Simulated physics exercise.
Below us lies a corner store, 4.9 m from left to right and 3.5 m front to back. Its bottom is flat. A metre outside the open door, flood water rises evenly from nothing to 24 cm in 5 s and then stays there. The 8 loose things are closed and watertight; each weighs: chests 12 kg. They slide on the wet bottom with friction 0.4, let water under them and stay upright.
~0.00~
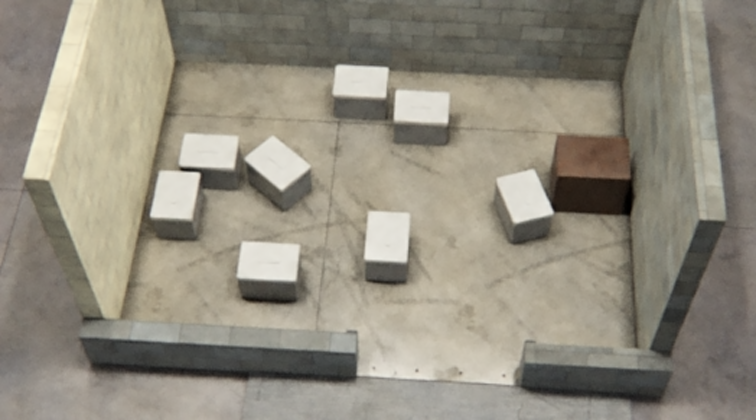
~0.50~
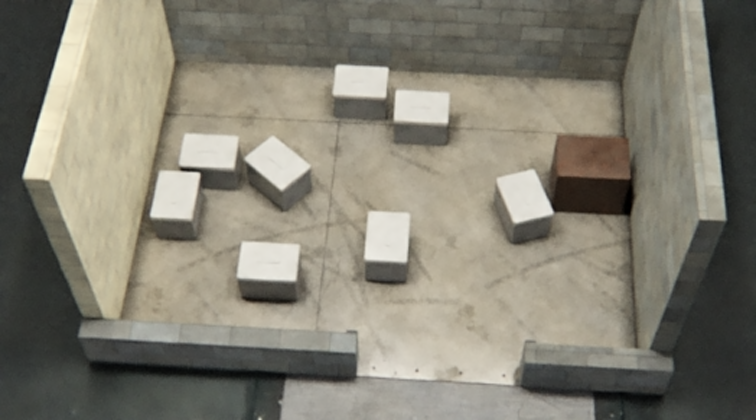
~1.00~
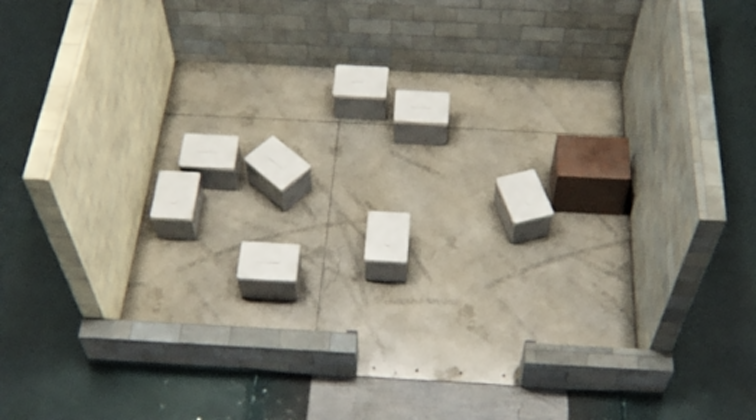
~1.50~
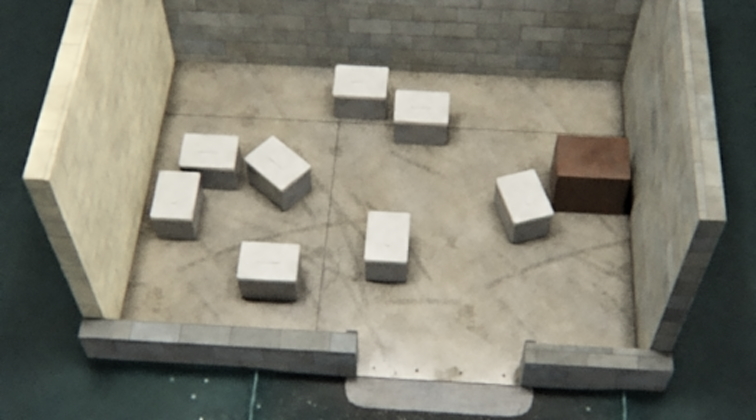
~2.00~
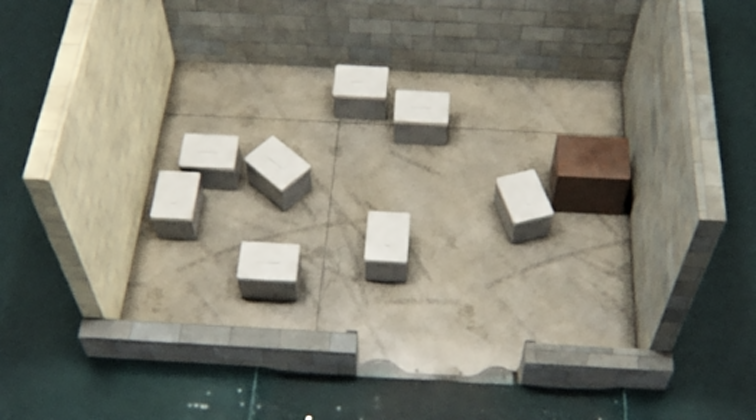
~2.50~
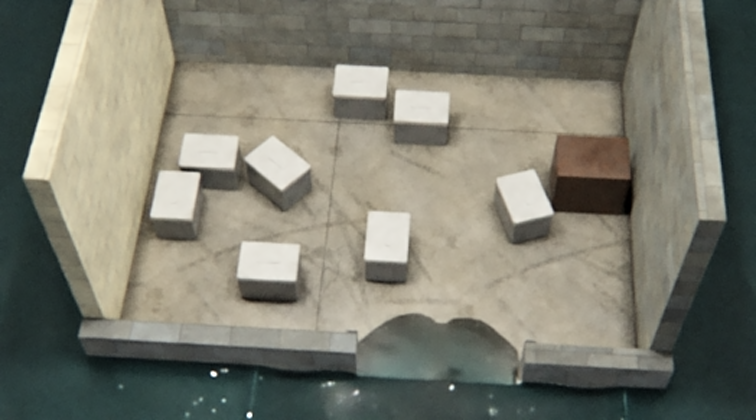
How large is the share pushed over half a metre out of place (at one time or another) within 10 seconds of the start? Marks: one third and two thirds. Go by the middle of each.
That comes to two thirds or above.
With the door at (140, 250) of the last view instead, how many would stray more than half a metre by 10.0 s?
In that case 4 of them.
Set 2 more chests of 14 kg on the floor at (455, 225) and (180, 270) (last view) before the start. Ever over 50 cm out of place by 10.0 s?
In turn: Over, under.
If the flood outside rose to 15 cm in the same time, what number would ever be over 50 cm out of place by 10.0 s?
In that case 4 of them.
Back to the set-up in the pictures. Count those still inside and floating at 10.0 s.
6 of them.
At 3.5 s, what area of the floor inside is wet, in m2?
About 2.0 m2.
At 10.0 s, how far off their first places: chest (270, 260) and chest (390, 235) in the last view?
In that order: 0 cm, 200 cm.
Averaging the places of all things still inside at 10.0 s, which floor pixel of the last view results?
Around (252, 185).
After 3.5 s 0 of 8 are over 50 cm from their spots; 0 afloat.
After 4.5 s 0 of 8 are over 50 cm from their spots; 0 afloat.
After 7.0 s 4 of 8 are over 50 cm from their spots; 3 afloat.
After 10.0 s 7 of 8 are over 50 cm from their spots, and 7 have been at some point; 6 afloat.
